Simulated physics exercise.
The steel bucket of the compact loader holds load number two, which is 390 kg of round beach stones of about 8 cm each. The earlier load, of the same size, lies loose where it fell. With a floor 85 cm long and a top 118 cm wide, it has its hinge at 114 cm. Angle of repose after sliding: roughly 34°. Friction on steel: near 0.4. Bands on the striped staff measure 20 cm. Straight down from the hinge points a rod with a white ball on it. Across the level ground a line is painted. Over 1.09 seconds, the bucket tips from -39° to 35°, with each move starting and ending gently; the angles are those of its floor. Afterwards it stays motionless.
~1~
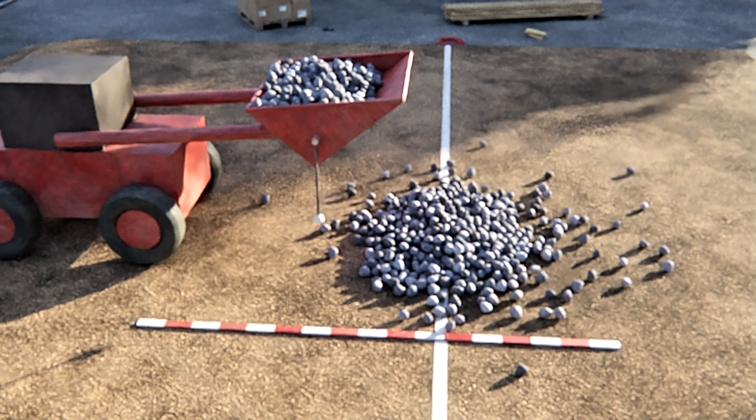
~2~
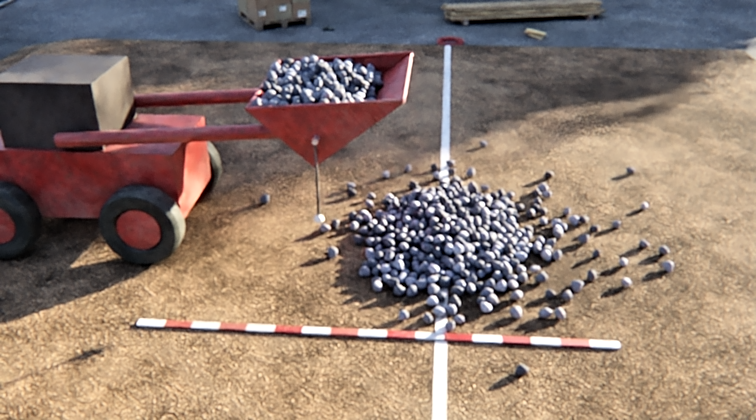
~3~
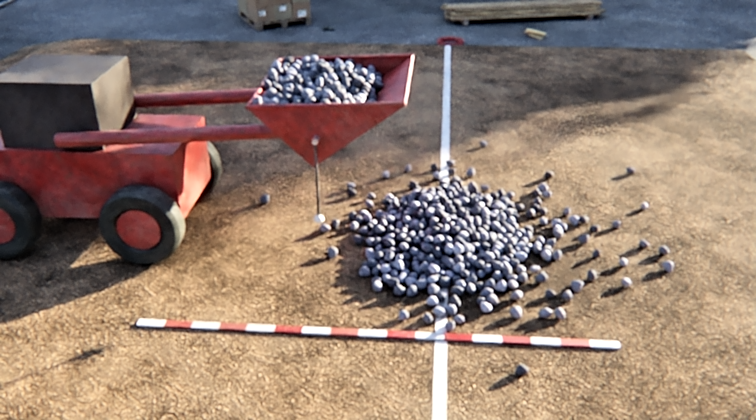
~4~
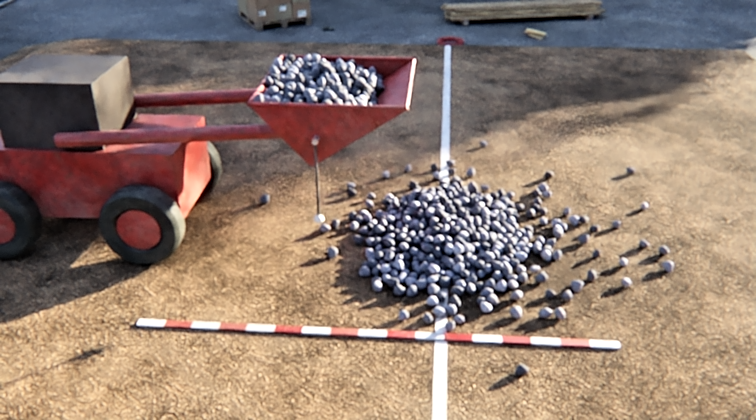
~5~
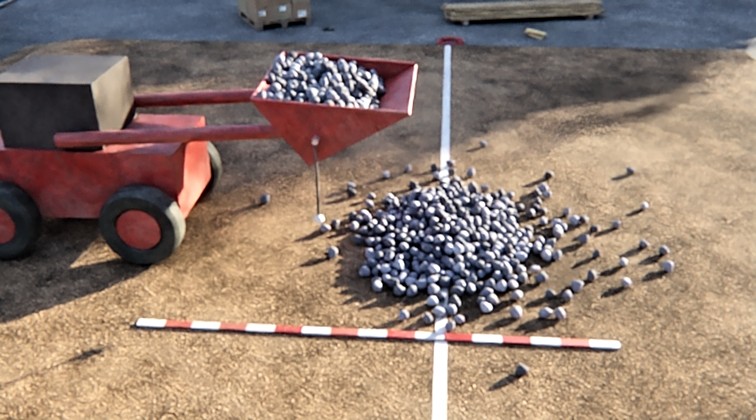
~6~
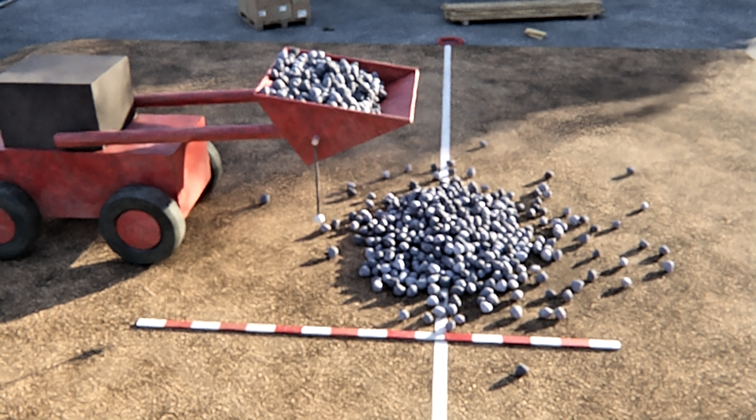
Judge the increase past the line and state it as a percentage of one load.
Close to 58 parts in a hundred.
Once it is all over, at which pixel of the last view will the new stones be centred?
The centre sits about (447, 223).
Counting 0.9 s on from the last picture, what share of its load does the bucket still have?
Estimate: 60 % remaining inside, roughly.
Then, 0.5 s after the last picture the floor is at 24°; in per cent of one load, 100 in the bucket, 45 short of the line, 56 past the line; the foremost stones are at (639, 235).
Then, 0.9 s after the last picture the floor is at 35°; in per cent of one load, 61 in the bucket, 83 short of the line, 56 past the line; the foremost stones are at (639, 235).
Then, 1.2 s after the last picture the floor is at 35°; in per cent of one load, 14 in the bucket, 98 short of the line, 88 past the line; the foremost stones are at (639, 235).
Then, 3.9 s after the last picture the floor is at 35°; in per cent of one load, 0 in the bucket, 87 short of the line, 114 past the line; the foremost stones are at (650, 250). Net gain past the line, 58.
